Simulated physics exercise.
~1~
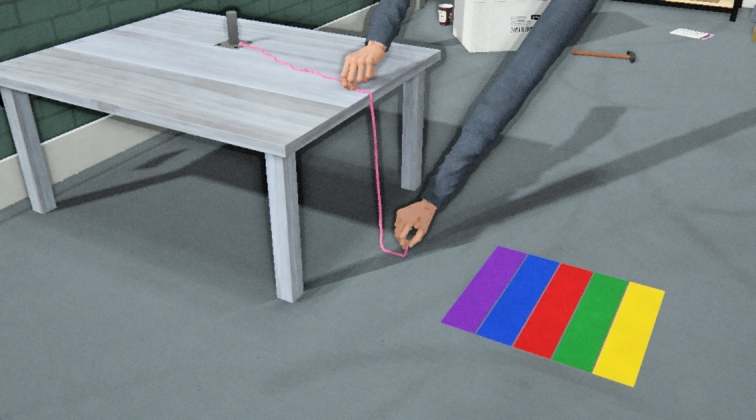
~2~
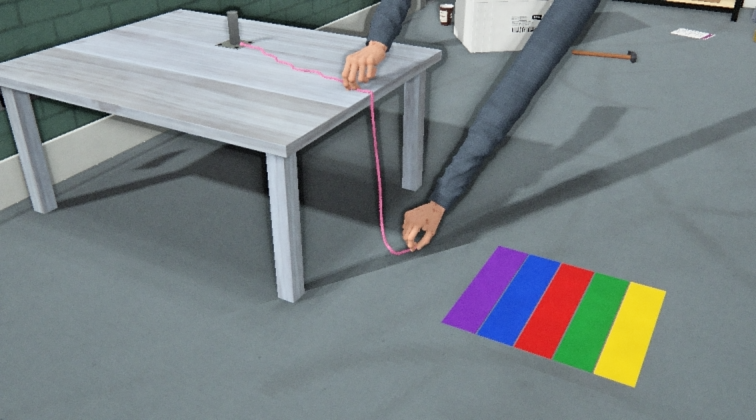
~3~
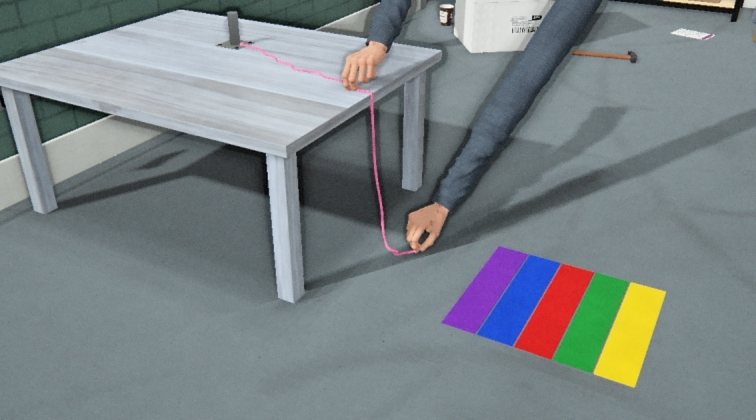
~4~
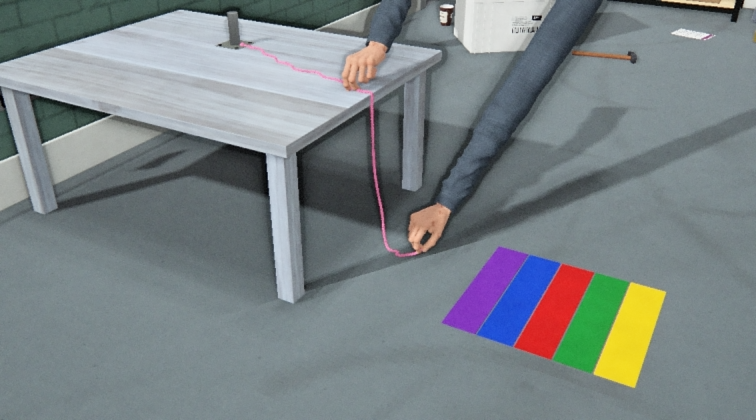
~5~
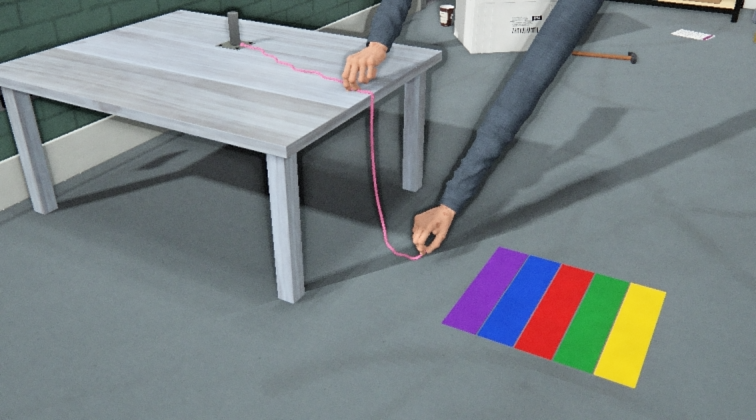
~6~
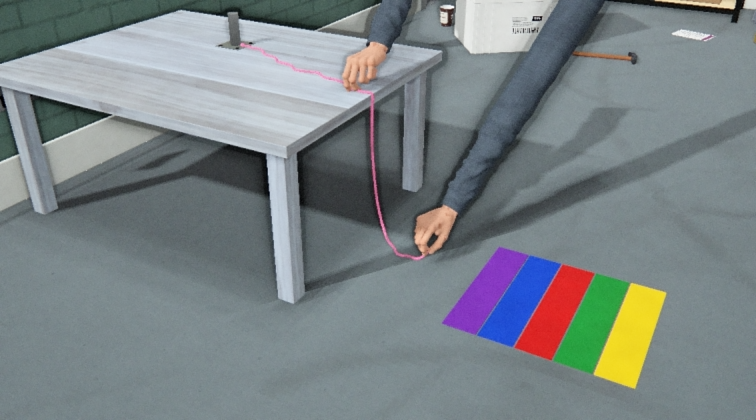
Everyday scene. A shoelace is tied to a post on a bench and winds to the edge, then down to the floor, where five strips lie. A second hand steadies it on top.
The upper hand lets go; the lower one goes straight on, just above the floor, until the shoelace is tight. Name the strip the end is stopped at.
Blue.
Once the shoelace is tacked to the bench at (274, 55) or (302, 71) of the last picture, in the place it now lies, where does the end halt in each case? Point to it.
The spots come out as (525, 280) and (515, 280), in that order.
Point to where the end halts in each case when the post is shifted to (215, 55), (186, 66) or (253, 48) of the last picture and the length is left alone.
In pixels, the answers are (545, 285), (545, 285) and (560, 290).
Early on, end near (463, 262); short of the strips.
Midway, end near (503, 274); over purple.
At the end of the slack, end near (528, 281); over blue. Over blue.
